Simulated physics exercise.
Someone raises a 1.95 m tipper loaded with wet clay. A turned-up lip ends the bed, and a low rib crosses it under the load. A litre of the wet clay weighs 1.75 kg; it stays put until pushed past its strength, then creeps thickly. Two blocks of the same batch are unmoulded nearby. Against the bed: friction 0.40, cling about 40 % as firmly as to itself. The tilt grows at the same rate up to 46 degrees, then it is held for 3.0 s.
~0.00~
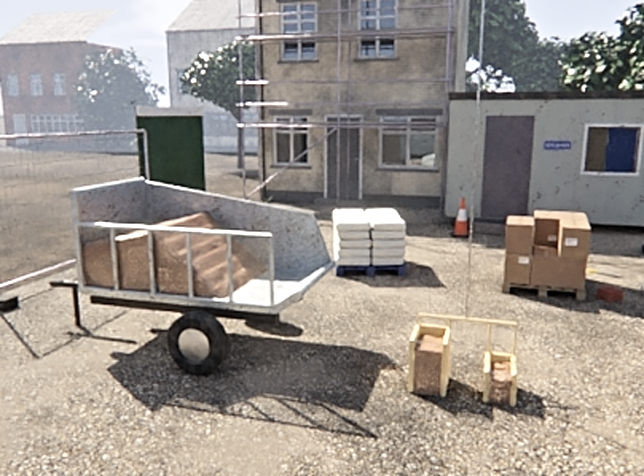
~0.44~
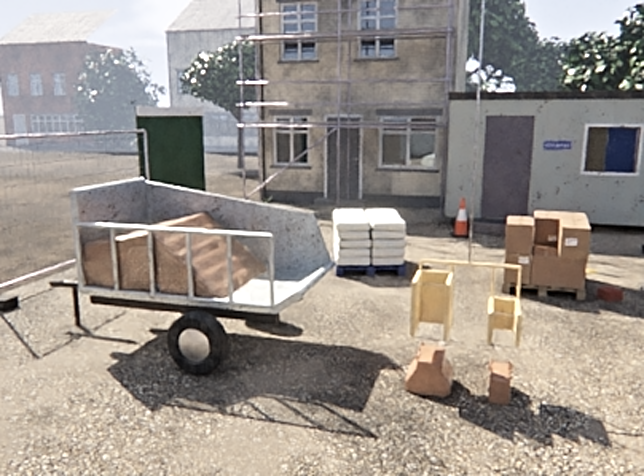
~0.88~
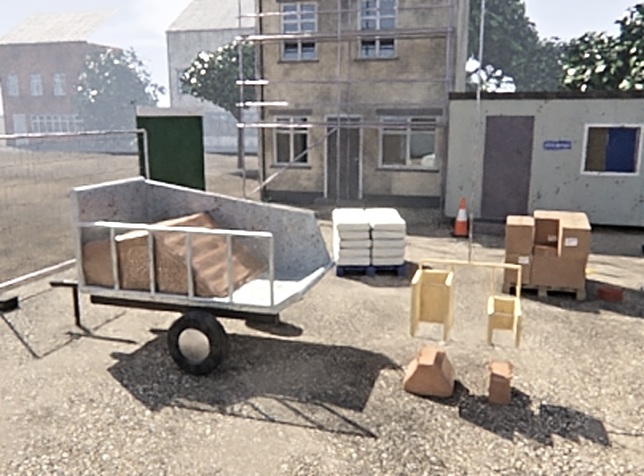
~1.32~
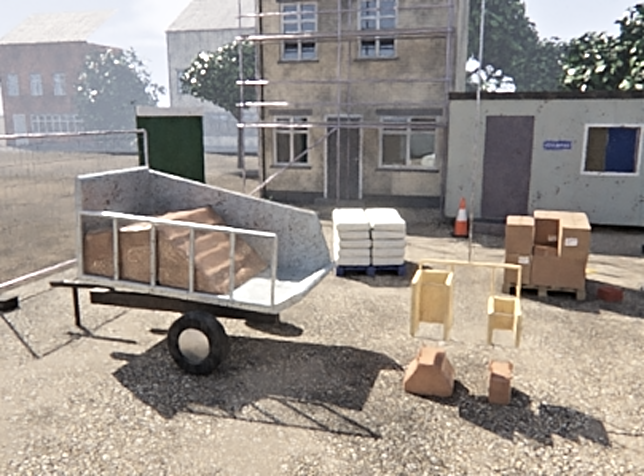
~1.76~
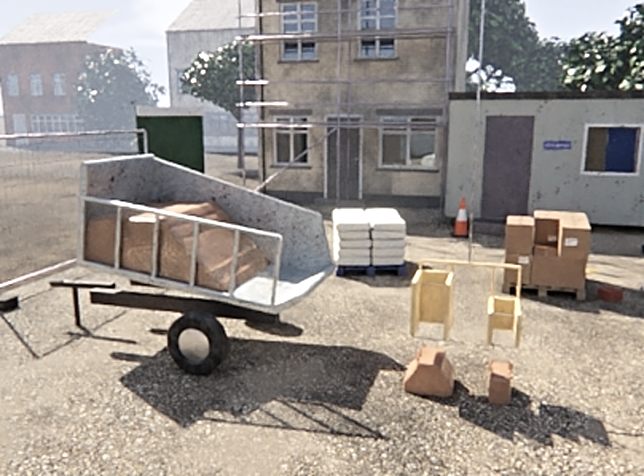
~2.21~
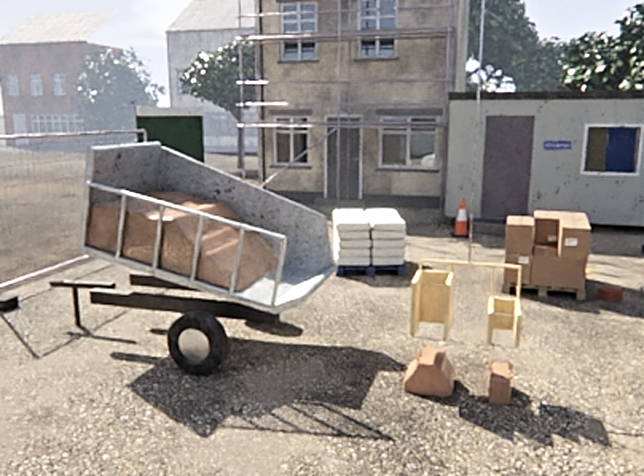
Two wooden moulds lift off brown clay blocks, then the loaded trailer bed tilts up.
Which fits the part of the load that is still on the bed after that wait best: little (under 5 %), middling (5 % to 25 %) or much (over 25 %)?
The band is middling (5 % to 25 %).
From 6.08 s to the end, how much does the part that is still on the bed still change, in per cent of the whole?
About 18 %.
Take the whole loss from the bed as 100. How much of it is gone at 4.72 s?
About 20 %.
By 3.36 s, the tilt is 23 degrees and 100 % is on the bed.
By 4.72 s, the tilt is 36 degrees and 81 % is on the bed.
By 6.08 s, the tilt is 46 degrees and 31 % is on the bed.
By 7.44 s, the tilt is 46 degrees and 17 % is on the bed.
By 8.94 s, at the end, the tilt is 46 degrees and 13 % is on the bed.
